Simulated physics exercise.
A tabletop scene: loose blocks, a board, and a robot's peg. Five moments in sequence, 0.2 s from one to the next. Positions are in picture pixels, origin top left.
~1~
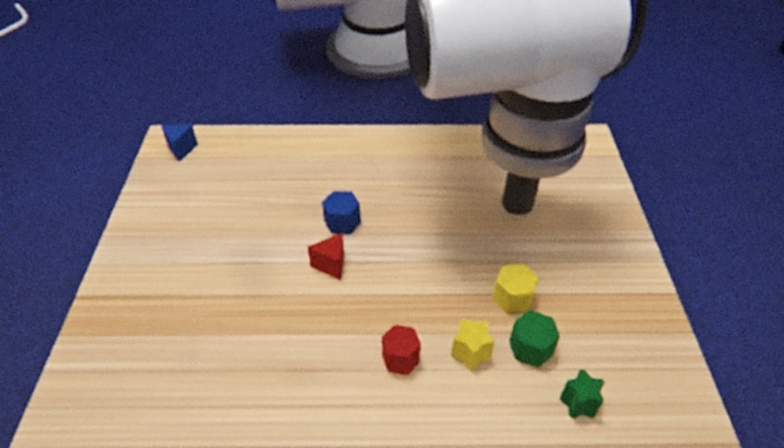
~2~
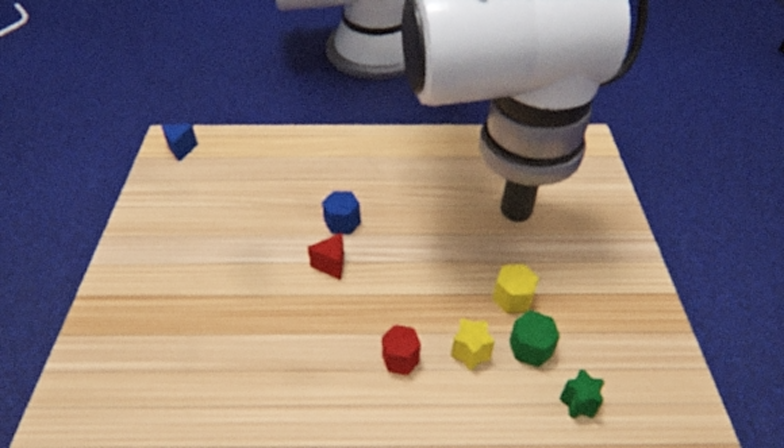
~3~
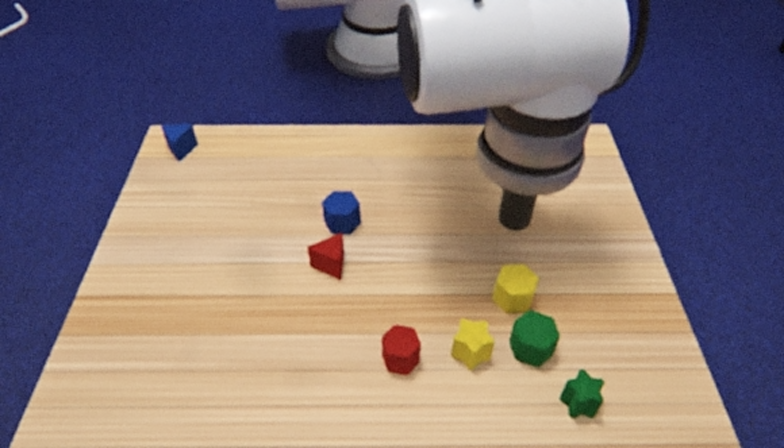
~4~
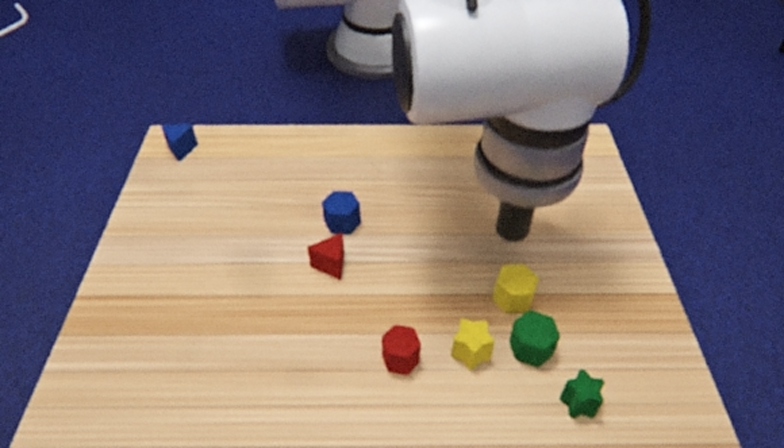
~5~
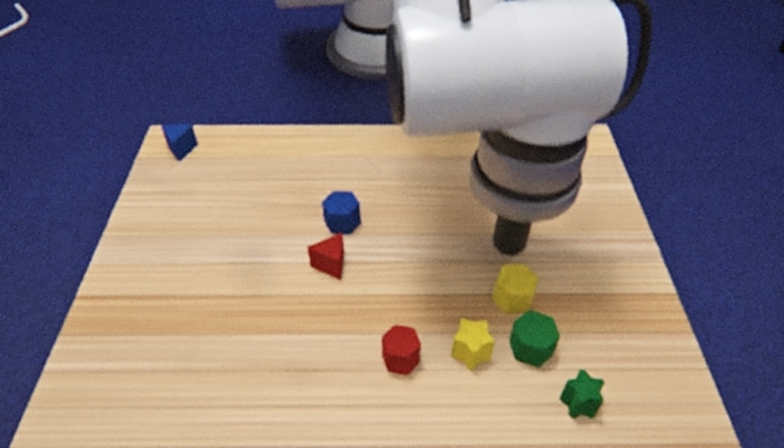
To begin with, a robot arm holds its dark peg over the upper right of a wooden board scattered with red, blue, yellow and green blocks. The peg then moves slowly down the board, drifting very slightly left, and ends just above the yellow six-sided block, while every block stays still.
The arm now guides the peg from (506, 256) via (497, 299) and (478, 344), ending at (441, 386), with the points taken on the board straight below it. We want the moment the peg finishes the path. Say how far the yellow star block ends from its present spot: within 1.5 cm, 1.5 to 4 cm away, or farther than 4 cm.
Shift: Over 4 cm.
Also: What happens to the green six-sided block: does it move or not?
It moves.
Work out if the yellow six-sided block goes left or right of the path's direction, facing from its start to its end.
The yellow six-sided block goes left.
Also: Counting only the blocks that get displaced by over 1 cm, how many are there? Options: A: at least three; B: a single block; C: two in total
My pick is A.
One third of the way, peg at (500, 287); yellow six-sided block at (523, 309), turned 30° anticlockwise; green six-sided block at (545, 343).
Two thirds of the way, peg at (479, 333); yellow star block at (461, 351), turned 25° clockwise; yellow six-sided block at (525, 333), turned 55° anticlockwise; green six-sided block at (559, 363); green star block at (592, 390).
At the end, peg at (442, 376); yellow star block at (423, 397), turned 30° clockwise; yellow six-sided block at (525, 333), turned 55° anticlockwise; green six-sided block at (559, 363); green star block at (592, 390).
